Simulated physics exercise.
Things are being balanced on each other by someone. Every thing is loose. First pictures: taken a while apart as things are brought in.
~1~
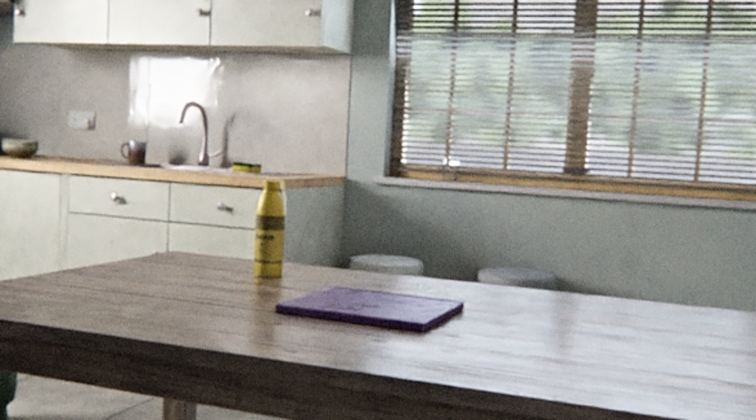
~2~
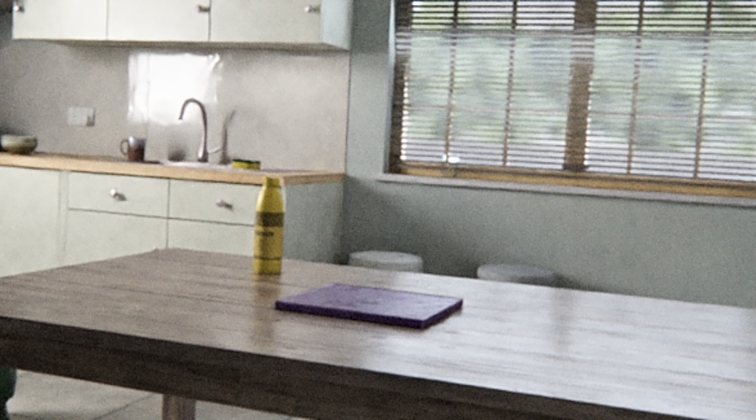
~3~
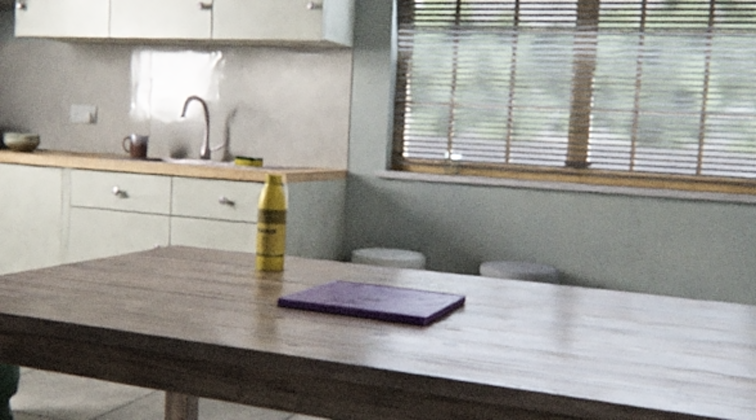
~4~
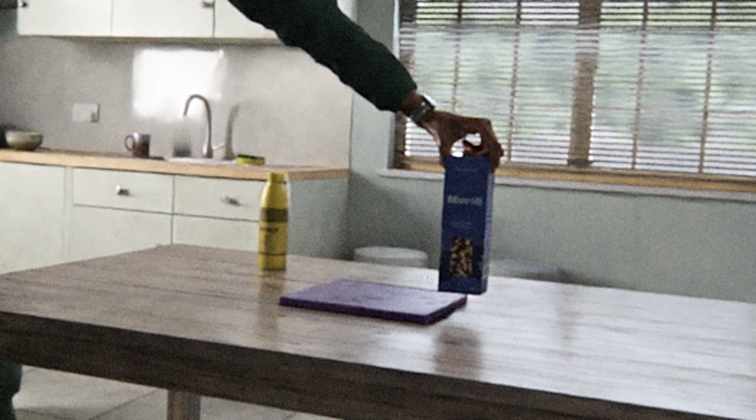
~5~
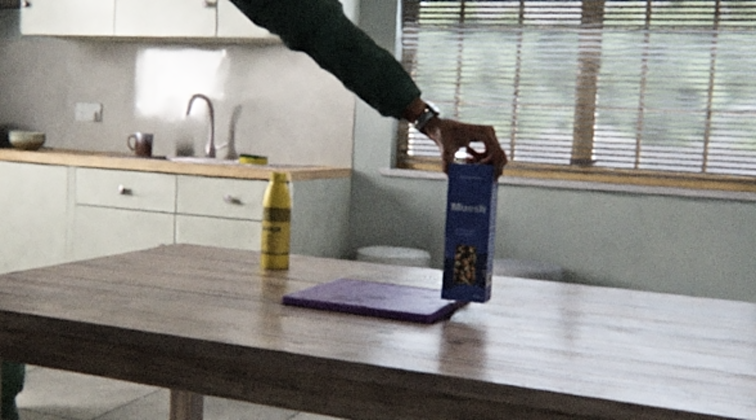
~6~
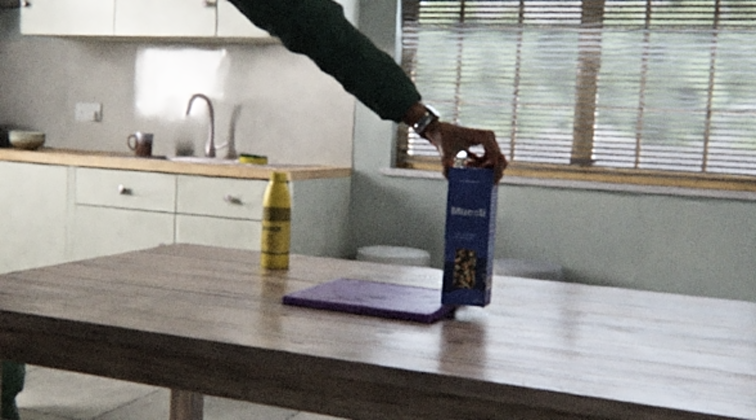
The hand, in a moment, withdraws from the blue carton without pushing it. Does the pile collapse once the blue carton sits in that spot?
Yes, most likely the pile will not stay as built.
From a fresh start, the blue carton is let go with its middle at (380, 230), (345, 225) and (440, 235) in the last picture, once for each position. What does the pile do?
Outcomes in order: No collapse, no collapse, no collapse.
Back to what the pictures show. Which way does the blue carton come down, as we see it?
It shifts to the viewer's right.
Then, 0.40 s after the last picture, blue carton tipped 32° from how it was near (509, 247).
Then, 0.60 s after the last picture, blue carton now fallen.
Then, 0.70 s after the last picture, things are still on the move.
Then, 1.40 s after the last picture, nothing new.
At rest, fallen, blue carton; the other 2 in place. Seen from the same camera at the end, blue carton near (587, 304). The pile gives way.
